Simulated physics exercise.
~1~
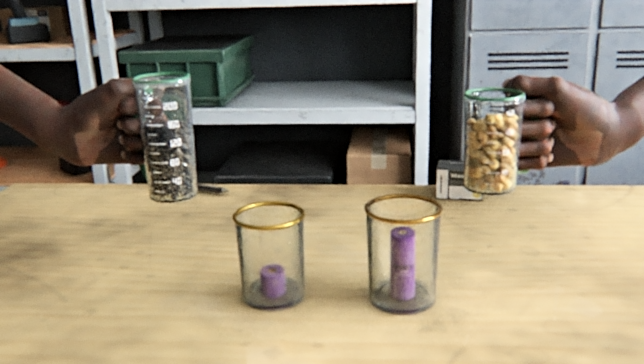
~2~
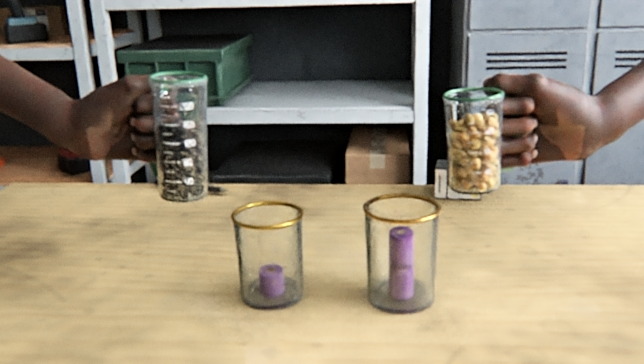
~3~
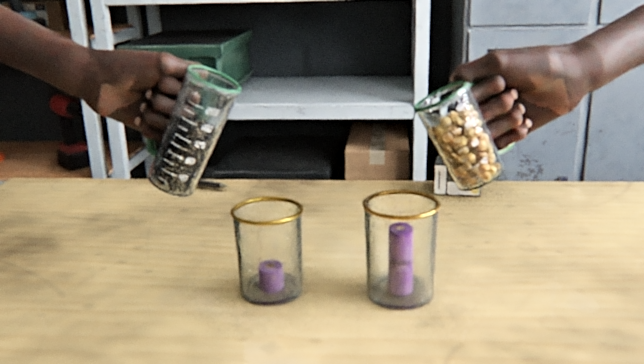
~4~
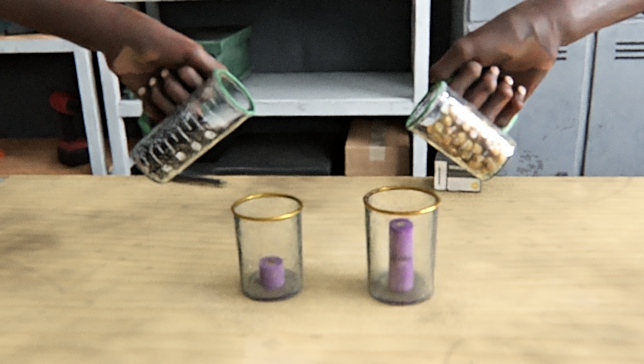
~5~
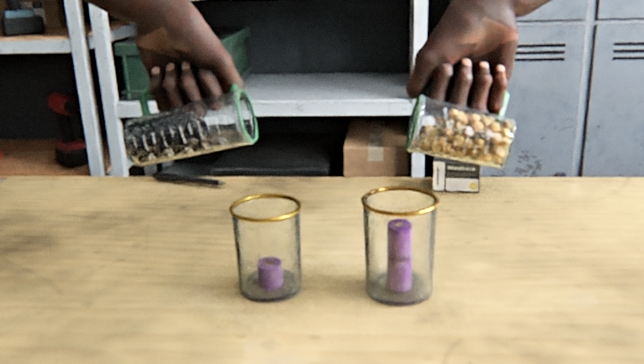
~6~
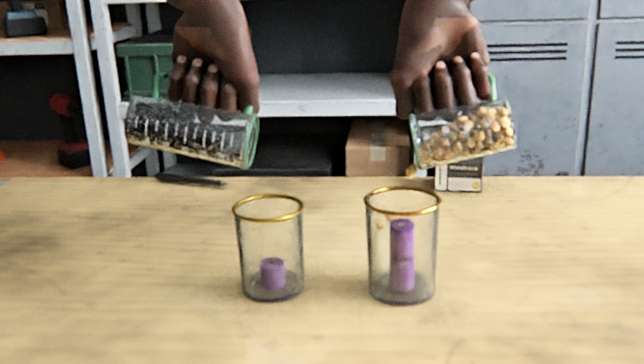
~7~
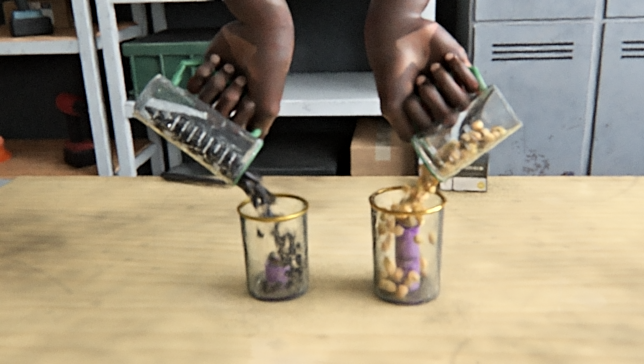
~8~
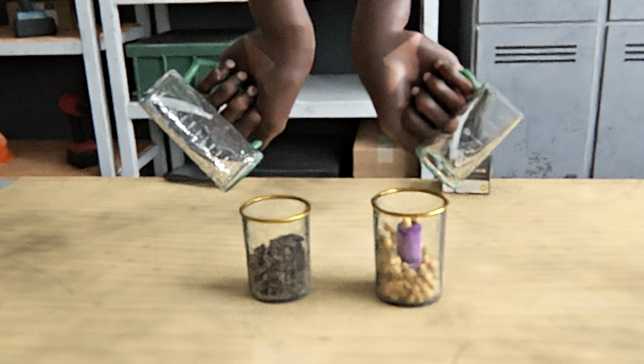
Two hands hold up clear, green-rimmed cups behind a pale wooden table, the left one filled with dark pieces and the right one with tan, nut-like pieces. On the table stand two gold-rimmed glasses, a short purple cylinder in the left and a taller purple one in the right. The hands move inward and tilt the cups onto their sides, then tip them further until the pieces stream into the glasses. Finally the cups are empty, the dark pieces cover the short cylinder, and the top of the taller one still shows above the tan pieces.
